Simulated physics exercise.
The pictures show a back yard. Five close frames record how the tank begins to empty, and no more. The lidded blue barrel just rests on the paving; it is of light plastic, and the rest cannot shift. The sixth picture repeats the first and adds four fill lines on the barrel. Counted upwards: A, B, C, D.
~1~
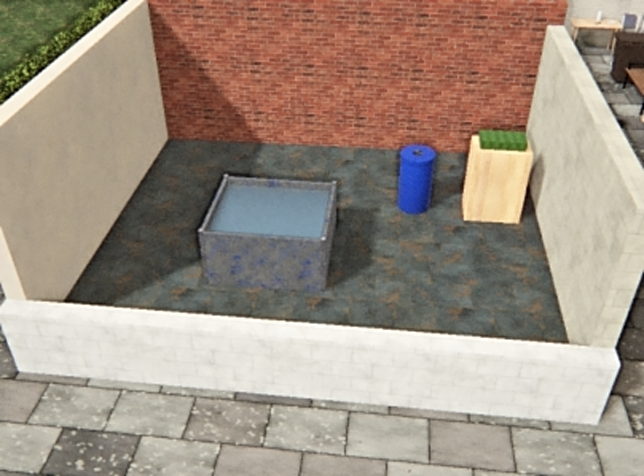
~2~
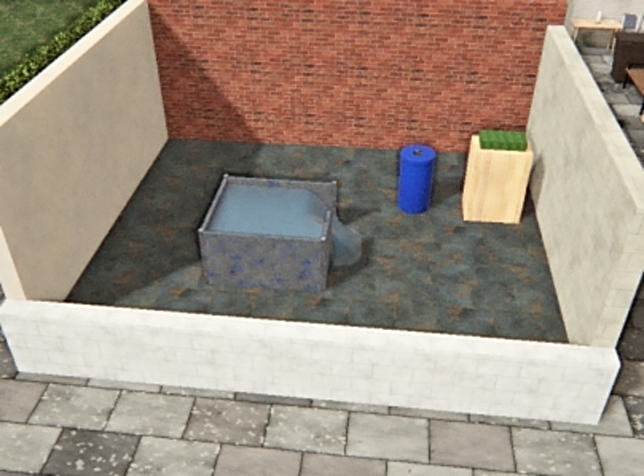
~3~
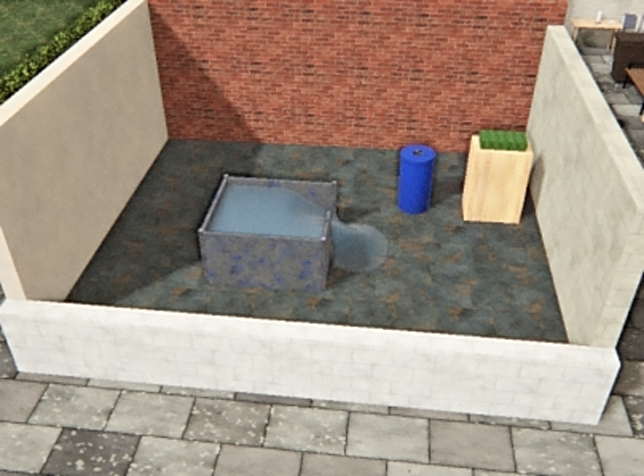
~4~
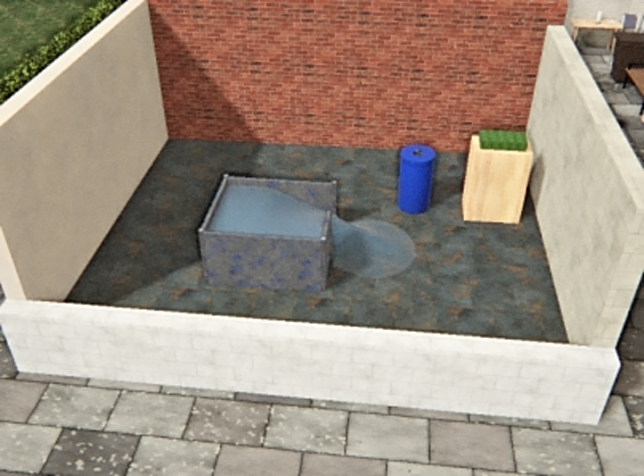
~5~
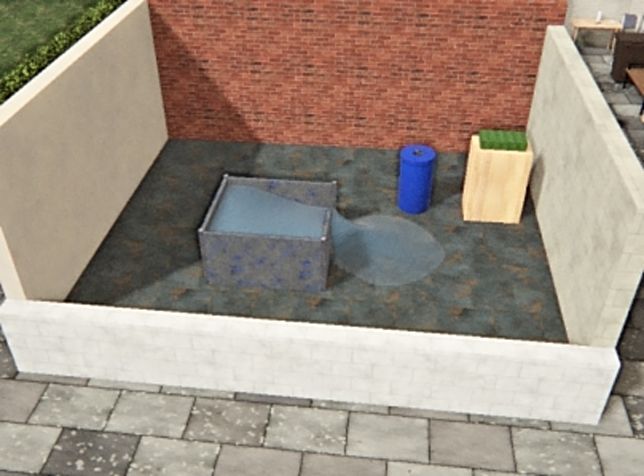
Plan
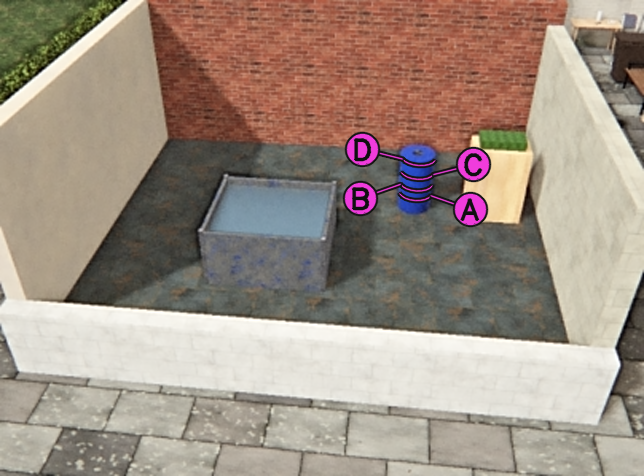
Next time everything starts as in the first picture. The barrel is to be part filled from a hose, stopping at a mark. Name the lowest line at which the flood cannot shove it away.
It is A.
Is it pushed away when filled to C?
No, not at all.
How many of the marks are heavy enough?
All four.
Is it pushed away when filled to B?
No.
On the marked copy, A at (415, 200); B at (416, 190); C at (417, 179); D at (418, 165); from the bottom up A, B, C, D.
If A is chosen, it does not move.
If B is chosen, it does not move.
If C is chosen, it does not move.
If D is chosen, it does not move.
